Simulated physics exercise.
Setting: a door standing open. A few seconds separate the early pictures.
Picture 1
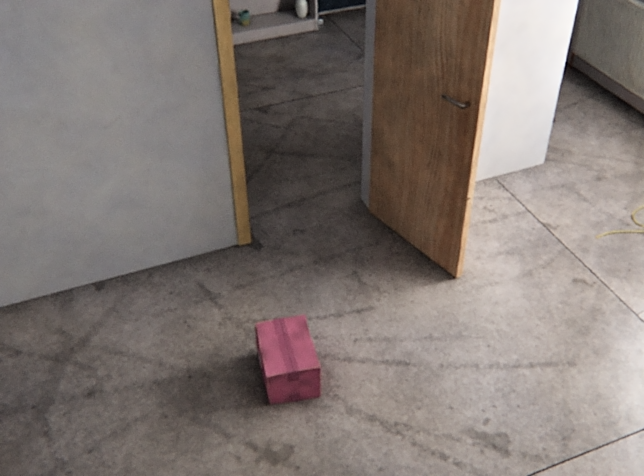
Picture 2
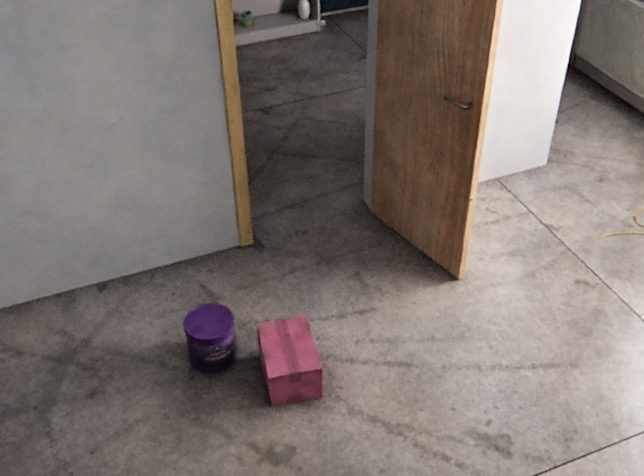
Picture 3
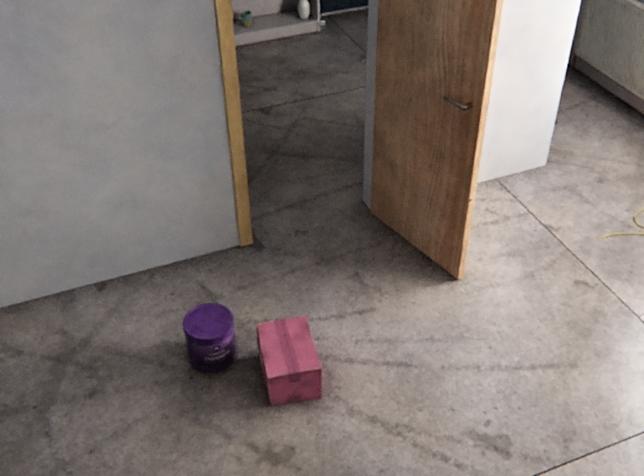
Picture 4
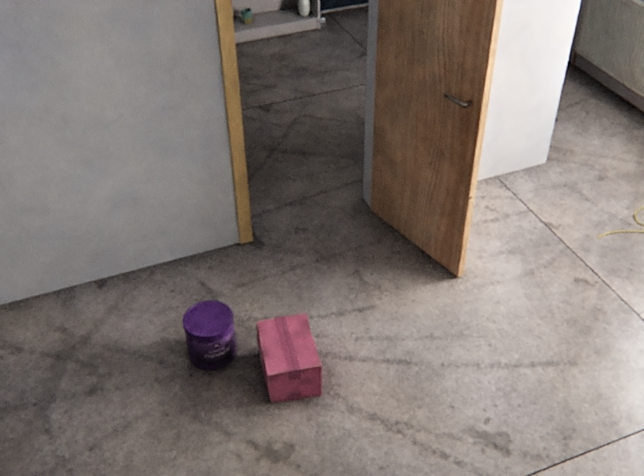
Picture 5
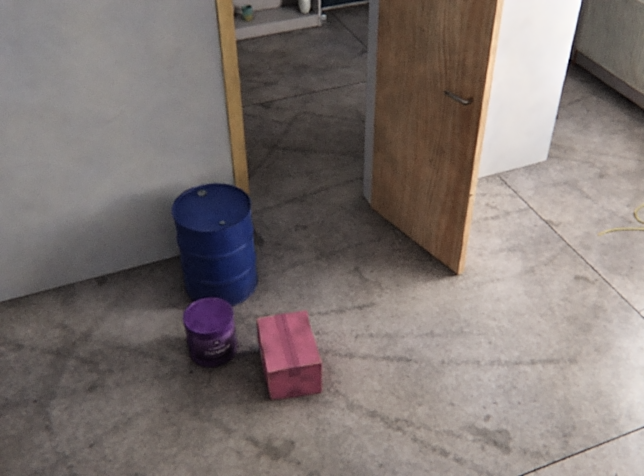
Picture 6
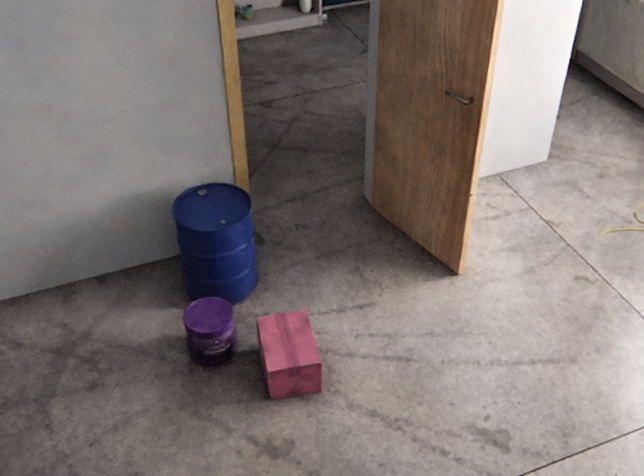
The clip shows a pink box on a grey floor near a wide-open wooden door; a purple pail appears to its left, then a blue drum appears behind the pail, while the door and box stay essentially still.
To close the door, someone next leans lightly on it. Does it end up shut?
The door will probably complete its swing.
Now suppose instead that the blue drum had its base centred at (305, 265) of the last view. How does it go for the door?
Then it gets caught partway.
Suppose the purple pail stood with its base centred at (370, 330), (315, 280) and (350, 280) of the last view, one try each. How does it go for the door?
In order, the door swings completely to, is hindered, is hindered.
Then, 1.20 s after the last picture, open by 72°.
Then, 2.20 s after the last picture, open by 34°.
At rest, open by 0°; all 3 in place. Seen from the same camera at the end, blue drum near (217, 245).
